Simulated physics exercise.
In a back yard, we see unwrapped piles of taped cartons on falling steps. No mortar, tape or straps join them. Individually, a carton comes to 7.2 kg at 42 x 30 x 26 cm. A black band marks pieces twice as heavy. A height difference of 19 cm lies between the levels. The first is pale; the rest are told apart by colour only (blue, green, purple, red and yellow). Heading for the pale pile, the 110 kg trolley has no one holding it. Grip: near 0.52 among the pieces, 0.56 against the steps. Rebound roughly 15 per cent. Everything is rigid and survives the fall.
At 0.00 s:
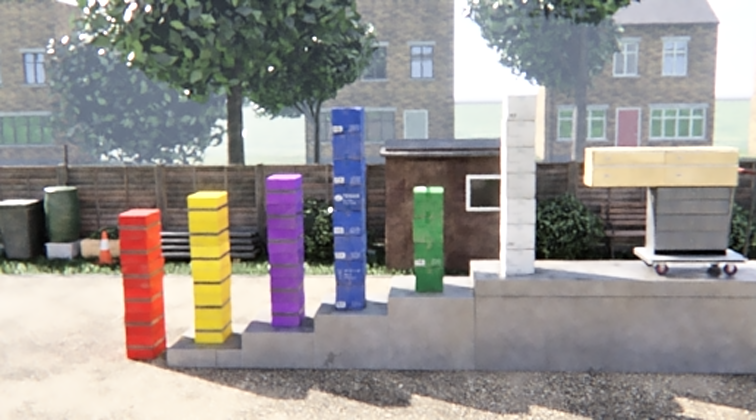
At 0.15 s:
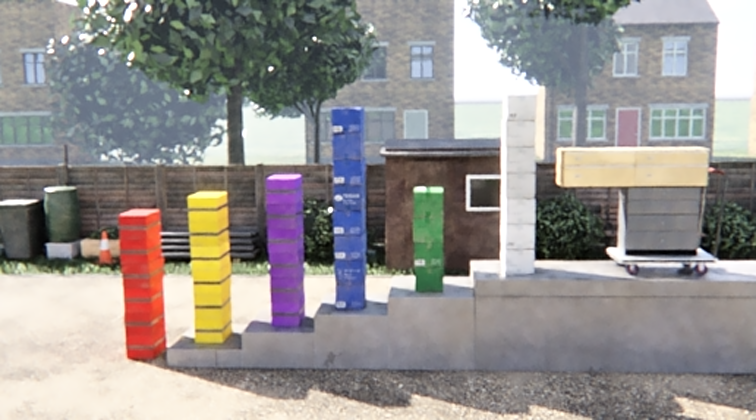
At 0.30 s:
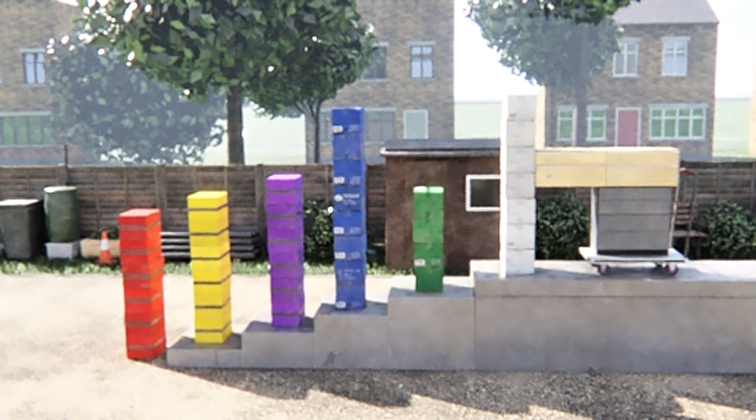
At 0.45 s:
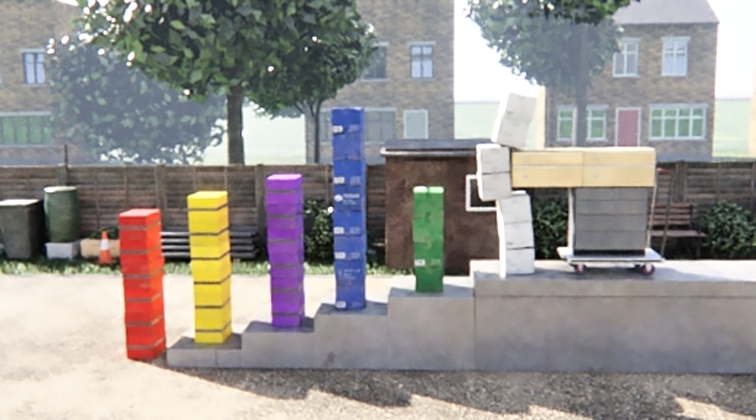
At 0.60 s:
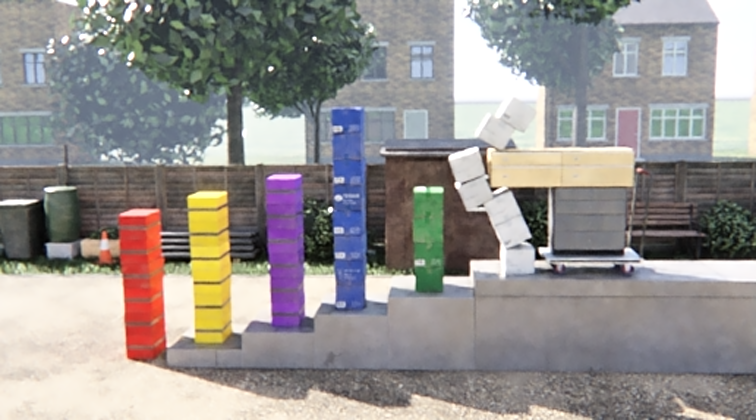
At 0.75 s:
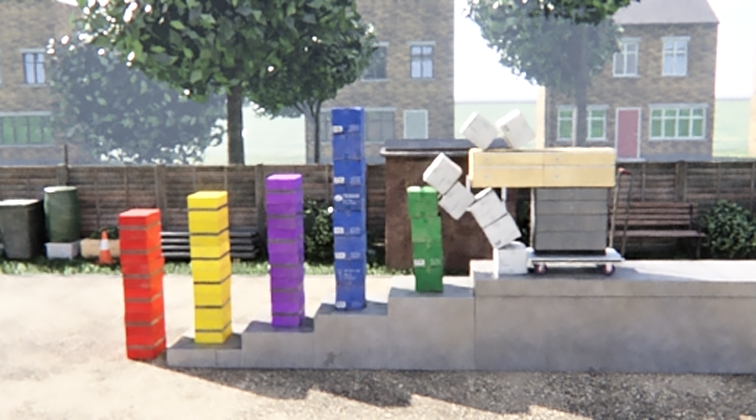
Back yard with coloured carton stacks on steps, a loaded trolley rolling left and knocking white cartons over against the green stack.
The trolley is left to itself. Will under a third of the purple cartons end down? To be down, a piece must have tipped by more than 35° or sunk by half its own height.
No.
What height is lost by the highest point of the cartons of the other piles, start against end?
Around 125 centimetres.
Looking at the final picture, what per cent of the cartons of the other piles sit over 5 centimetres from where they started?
The shifted ones make up 85 per cent.
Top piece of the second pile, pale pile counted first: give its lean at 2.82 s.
The top piece is some 20 degrees from upright.
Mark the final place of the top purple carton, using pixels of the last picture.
Its middle finishes near pixel (169, 284) of the last picture.
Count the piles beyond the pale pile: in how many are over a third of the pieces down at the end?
By my count, 5.
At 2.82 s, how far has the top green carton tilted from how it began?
I'd estimate close to 15°.
After 1.50 s, 6 of the pale pile down; none of the 6 purple cartons down (3 of 30 in all colours); top purple carton unmoved; top green carton 11° from how it stood, 9 cm lower.
After 2.82 s, 6 of the pale pile down; 4 of the 6 purple cartons down (15 of 30 in all colours); top purple carton 52° from how it stood, 29 cm lower; top blue carton on its side.
After 4.00 s, 6 of the pale pile down; 4 of the 6 purple cartons down (26 of 30 in all colours); top purple carton on its side; top red carton on its side.
In the end (5.9 s), 6 of the pale pile down; 4 of the 6 purple cartons down (26 of 30 in all colours); top purple carton on its side; top red carton upside down. That is 67 per cent. From the last view, middles, top purple carton near (169, 284).
